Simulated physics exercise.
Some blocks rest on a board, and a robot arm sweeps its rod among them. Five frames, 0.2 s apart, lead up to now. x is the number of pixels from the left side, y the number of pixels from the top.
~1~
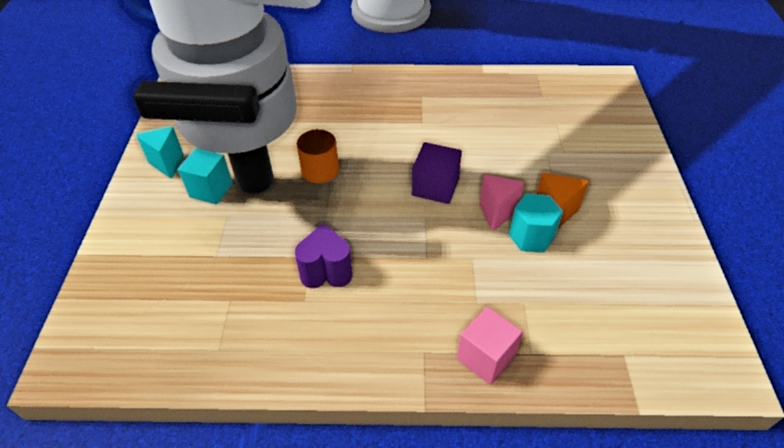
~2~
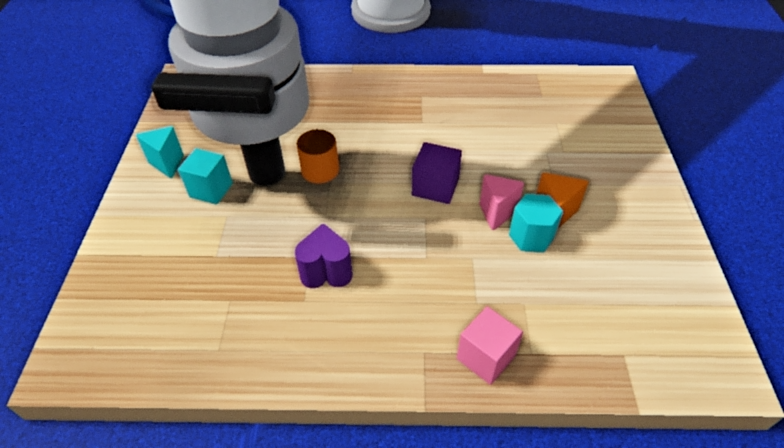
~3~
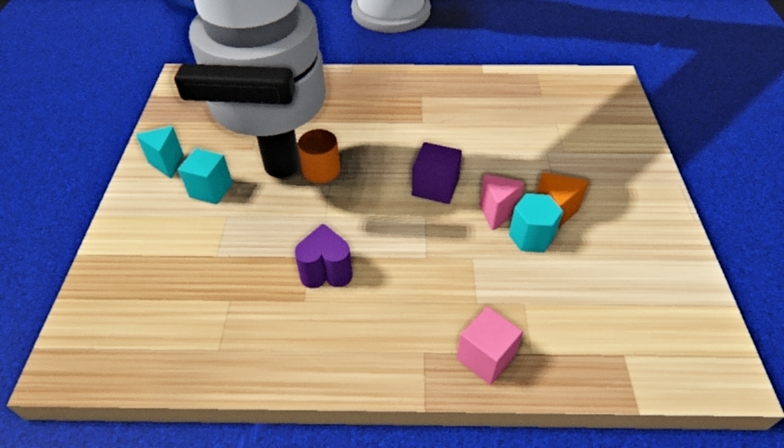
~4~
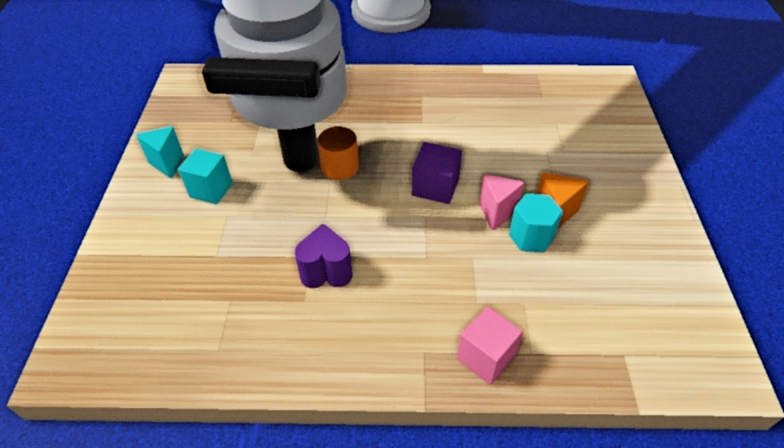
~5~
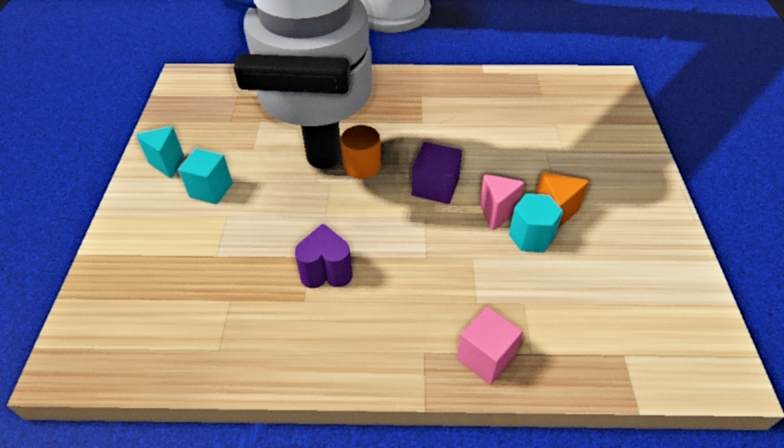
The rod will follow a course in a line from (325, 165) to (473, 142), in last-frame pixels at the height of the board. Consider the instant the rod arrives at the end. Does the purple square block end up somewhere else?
I'd say yes.
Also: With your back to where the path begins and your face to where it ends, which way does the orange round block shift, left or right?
Taking start-to-end as forward, the block's sideways shift goes to the right.
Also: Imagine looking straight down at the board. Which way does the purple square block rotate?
Viewed from overhead, the purple square block winds up turned clockwise.
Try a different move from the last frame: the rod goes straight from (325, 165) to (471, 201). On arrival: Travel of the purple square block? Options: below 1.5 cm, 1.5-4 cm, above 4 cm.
Long: Over 4 cm.
On the path given first. One third of the way, rod (376, 150); orange round block (412, 135); purple square block (441, 159).
Two thirds of the way, rod (426, 142); orange round block (459, 135); purple square block (457, 164), turned 60° clockwise.
At the end, rod (474, 135); orange round block (483, 138); purple square block (459, 165), turned 70° clockwise.
